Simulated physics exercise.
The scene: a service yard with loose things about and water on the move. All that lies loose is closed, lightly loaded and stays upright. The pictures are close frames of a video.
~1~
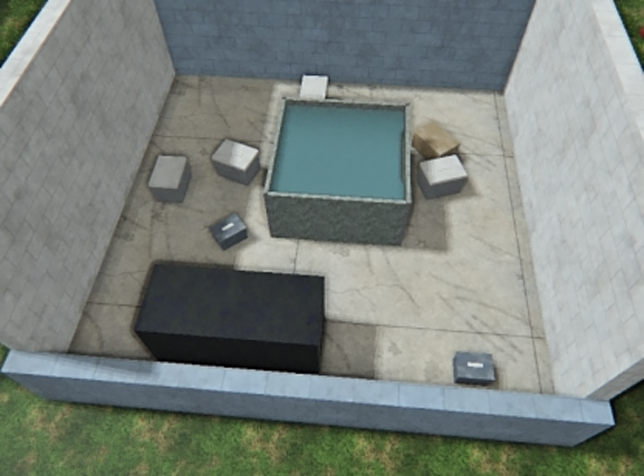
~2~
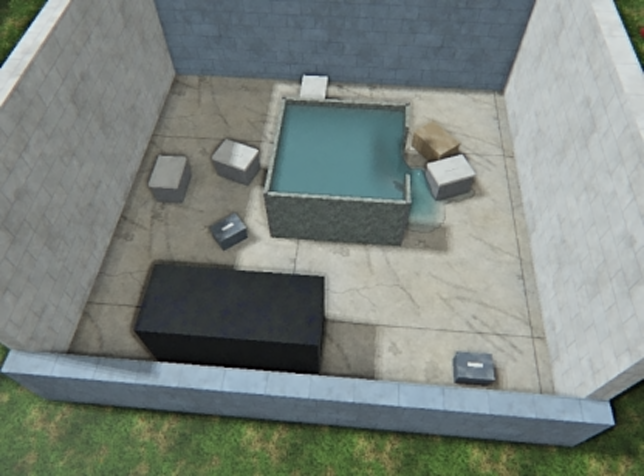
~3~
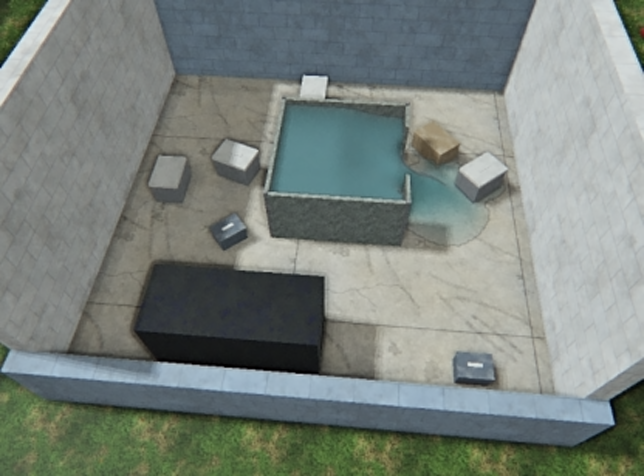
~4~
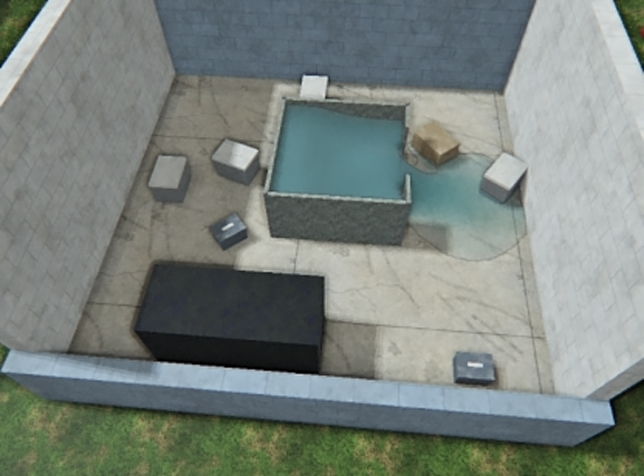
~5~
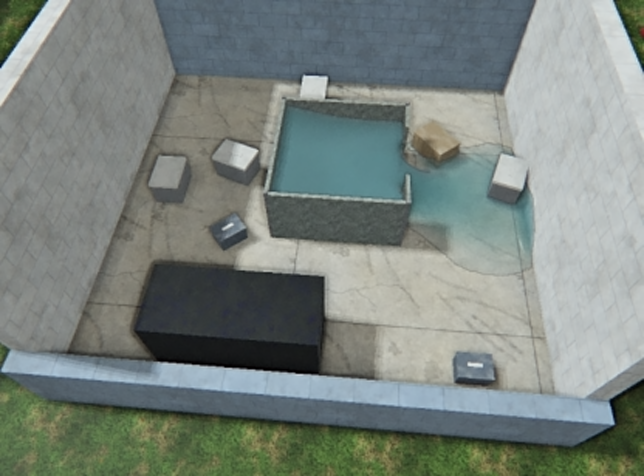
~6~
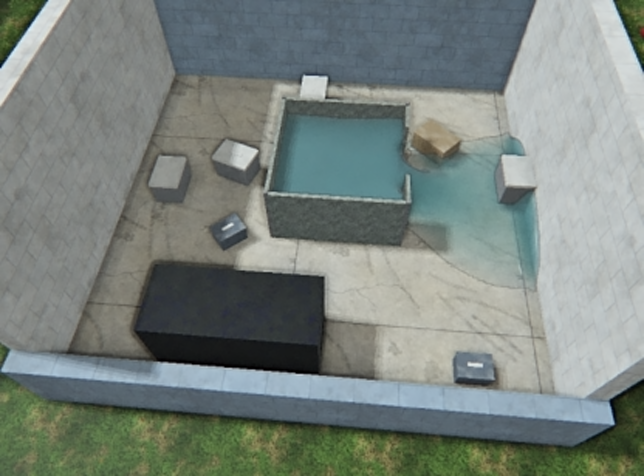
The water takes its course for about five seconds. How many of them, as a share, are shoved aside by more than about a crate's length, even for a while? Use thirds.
Share: From one to two thirds.
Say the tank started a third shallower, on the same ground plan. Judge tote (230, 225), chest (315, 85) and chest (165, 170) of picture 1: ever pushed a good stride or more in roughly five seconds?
In that order: Not that far, swept aside, short of that.
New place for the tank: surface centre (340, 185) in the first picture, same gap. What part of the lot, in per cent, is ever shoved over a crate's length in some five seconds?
Near 30 in a hundred.
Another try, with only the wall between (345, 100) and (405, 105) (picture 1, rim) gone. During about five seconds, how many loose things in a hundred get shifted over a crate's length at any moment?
Close to 70 %.
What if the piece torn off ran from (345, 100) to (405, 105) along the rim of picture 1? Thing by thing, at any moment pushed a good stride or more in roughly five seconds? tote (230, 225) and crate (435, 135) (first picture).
As listed: Less than that, never so far.
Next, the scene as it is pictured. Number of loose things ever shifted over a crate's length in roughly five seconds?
I count 4.
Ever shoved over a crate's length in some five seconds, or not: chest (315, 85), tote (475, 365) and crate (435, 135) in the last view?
One after the other: Pushed that far, pushed that far, yes.
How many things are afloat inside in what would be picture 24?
The number is 2.
A moment on, 1 of 7 are well off their spots; 1 afloat.
Next, 3 of 7 are well off their spots; 1 afloat.
Later, 4 of 7 are well off their spots; 2 afloat.
In the end, 4 of 7 are well off their spots, and 4 have been at some point; 3 afloat.
